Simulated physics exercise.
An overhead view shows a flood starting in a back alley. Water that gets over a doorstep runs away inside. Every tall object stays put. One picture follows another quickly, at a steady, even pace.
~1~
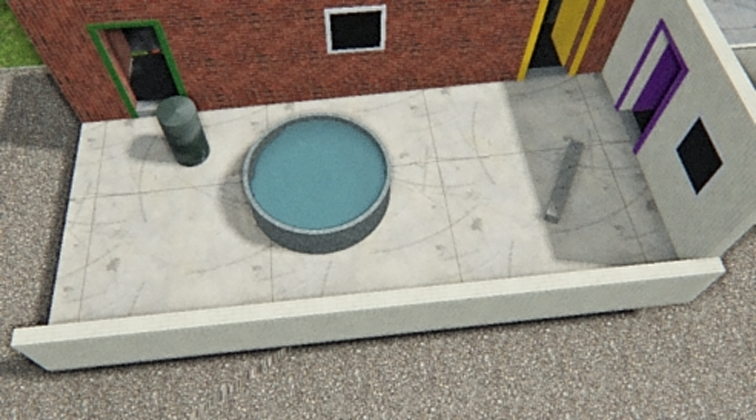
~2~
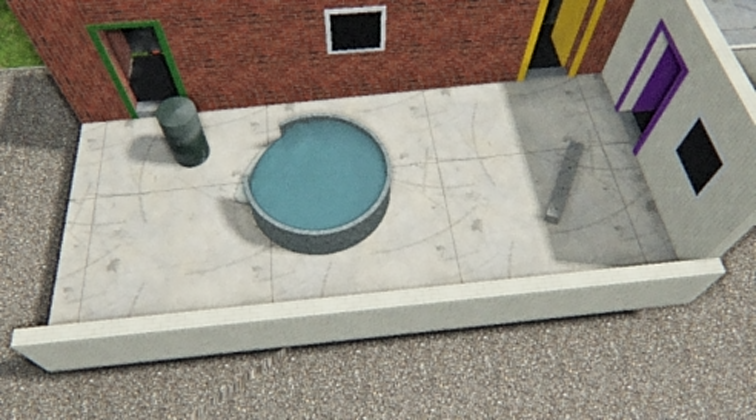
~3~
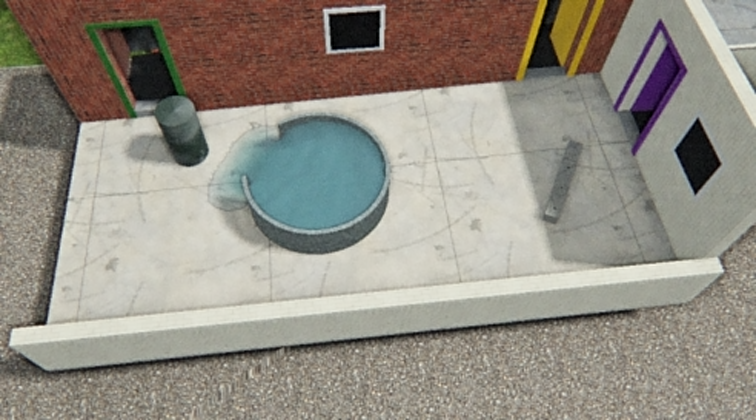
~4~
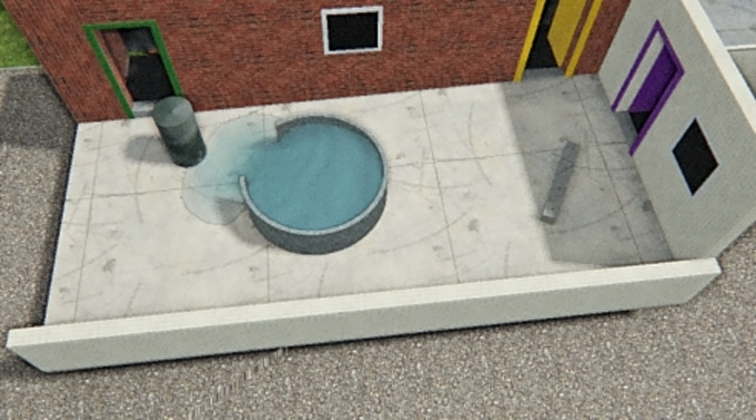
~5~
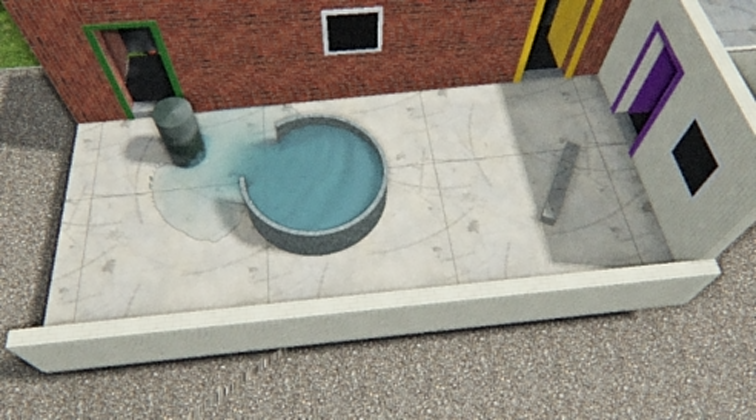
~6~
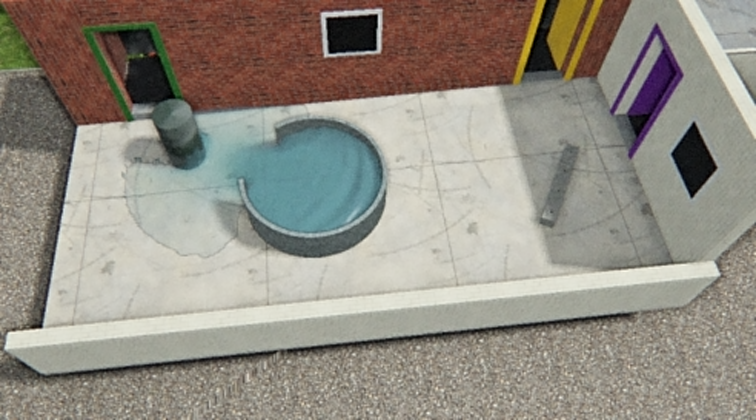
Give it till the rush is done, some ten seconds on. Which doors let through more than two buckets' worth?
Purple door: Up to two buckets; green door: Up to two buckets; yellow door: Up to two buckets.
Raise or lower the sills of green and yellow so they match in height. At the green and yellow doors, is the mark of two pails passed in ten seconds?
I'd say the green door tops the mark, while the yellow door comes in under.
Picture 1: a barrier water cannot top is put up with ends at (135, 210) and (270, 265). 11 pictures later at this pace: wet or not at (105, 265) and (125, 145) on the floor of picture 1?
Spared and submerged, in that order.
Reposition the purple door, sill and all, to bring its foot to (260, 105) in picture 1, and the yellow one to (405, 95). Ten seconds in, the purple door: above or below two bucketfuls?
The purple door goes above.
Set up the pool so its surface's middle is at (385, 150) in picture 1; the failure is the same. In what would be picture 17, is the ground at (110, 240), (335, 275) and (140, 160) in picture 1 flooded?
Going through the three places: In the spill, out of reach, in the spill.
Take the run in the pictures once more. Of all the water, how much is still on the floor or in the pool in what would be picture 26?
Near 70 in a hundred.
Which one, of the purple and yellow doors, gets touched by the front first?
My pick is the yellow-painted one.
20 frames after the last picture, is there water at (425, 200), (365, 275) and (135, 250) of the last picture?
First spot not wet, second not wet, third soaked.
A moment on, water covers 20 % of the floor; the purple door not reached, the green door wet at the sill, nothing in, the yellow door not reached.
Next, water covers 25 % of the floor; the purple door not reached, the green door under two buckets in, the yellow door not reached.
Then, water covers 35 % of the floor; the purple door not reached, the green door under two buckets in, the yellow door not reached.
Later, water covers 45 % of the floor; the purple door not reached, the green door under two buckets in, the yellow door wet at the sill, nothing in.
In the end, water covers 45 % of the floor; the purple door not reached, the green door under two buckets in, the yellow door wet at the sill, nothing in.
